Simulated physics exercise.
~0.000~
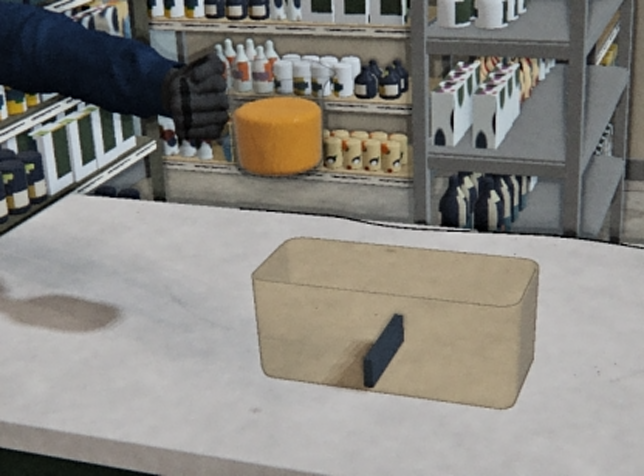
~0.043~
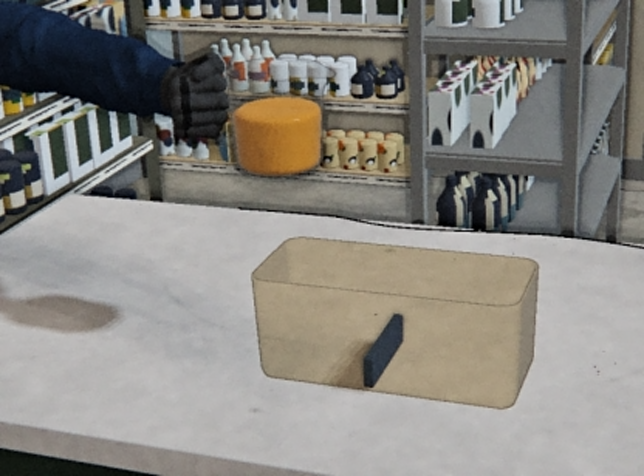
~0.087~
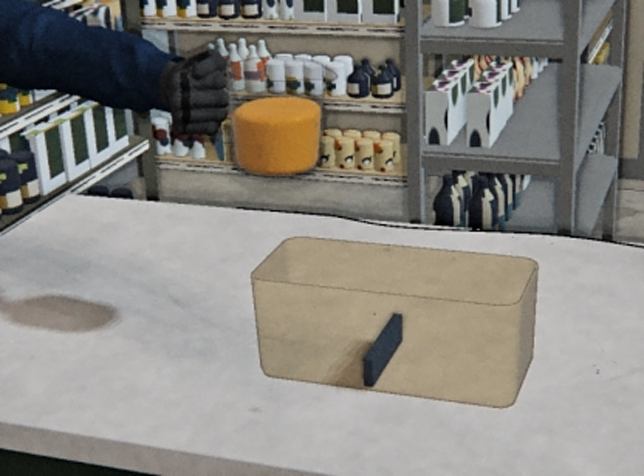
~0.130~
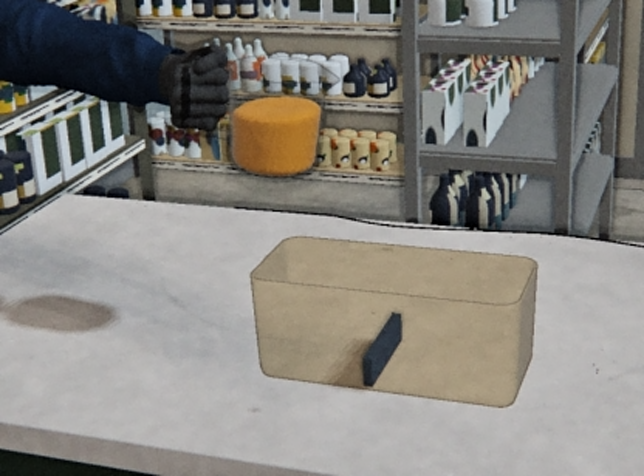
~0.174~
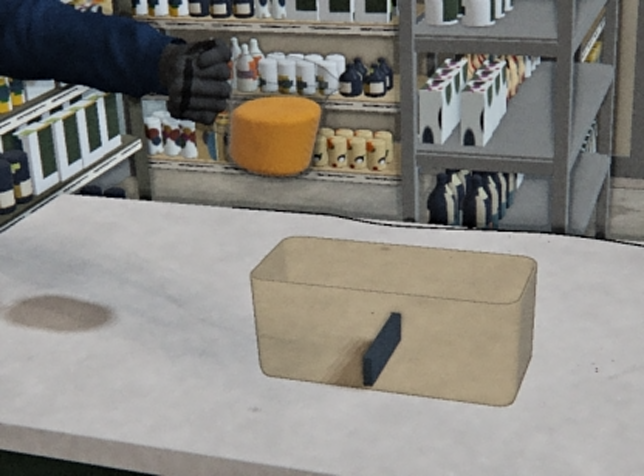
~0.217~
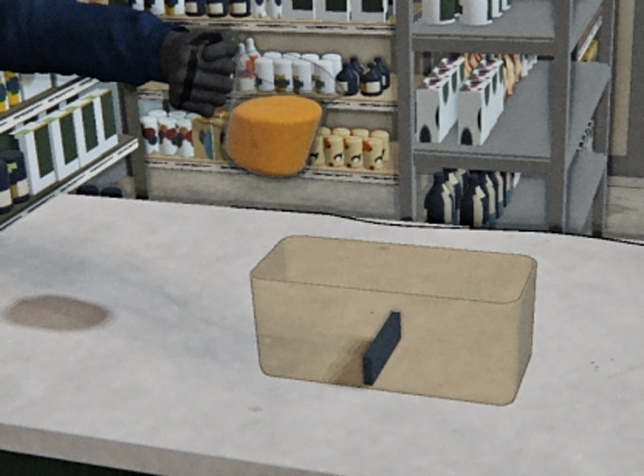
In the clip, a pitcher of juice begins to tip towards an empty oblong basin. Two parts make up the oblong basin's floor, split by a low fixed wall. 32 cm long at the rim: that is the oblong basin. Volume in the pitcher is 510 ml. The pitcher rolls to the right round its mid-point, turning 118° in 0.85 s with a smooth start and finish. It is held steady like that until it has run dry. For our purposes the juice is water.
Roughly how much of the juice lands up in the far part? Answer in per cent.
Around 59 %.
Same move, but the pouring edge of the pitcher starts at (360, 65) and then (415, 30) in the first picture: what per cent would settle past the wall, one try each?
85 then 70 %.
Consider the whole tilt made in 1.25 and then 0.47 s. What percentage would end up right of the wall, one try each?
Respectively 70 and 30 %.
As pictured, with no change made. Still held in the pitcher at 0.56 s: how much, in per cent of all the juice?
Fraction remaining: Approx. 78 per cent.
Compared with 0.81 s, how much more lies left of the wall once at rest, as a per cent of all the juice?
It comes to some 22 per cent.
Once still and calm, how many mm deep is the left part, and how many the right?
I'd say close to 12 mm on the left, close to 14 mm on the right.
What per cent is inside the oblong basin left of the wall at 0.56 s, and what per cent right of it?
About 1 left, 0 right.
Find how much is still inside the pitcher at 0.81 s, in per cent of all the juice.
Close to 12 in a hundred.
Then, 0.56 s in, the tilt is 87° and 78 per cent is still to pour, 1 is left of the wall and 0 right of it.
Then, 0.81 s in, the tilt is 117° and 11 per cent is still to pour, 17 is left of the wall and 52 right of it.
Then, 1.07 s in, the tilt is 118° and 0 per cent is still to pour, 39 is left of the wall and 58 right of it.
Then, 1.35 s in, the tilt is 118° and 0 per cent is still to pour, 40 is left of the wall and 59 right of it.
Finally, 40 per cent lies left of the wall, 59 right of it and 2 outside.
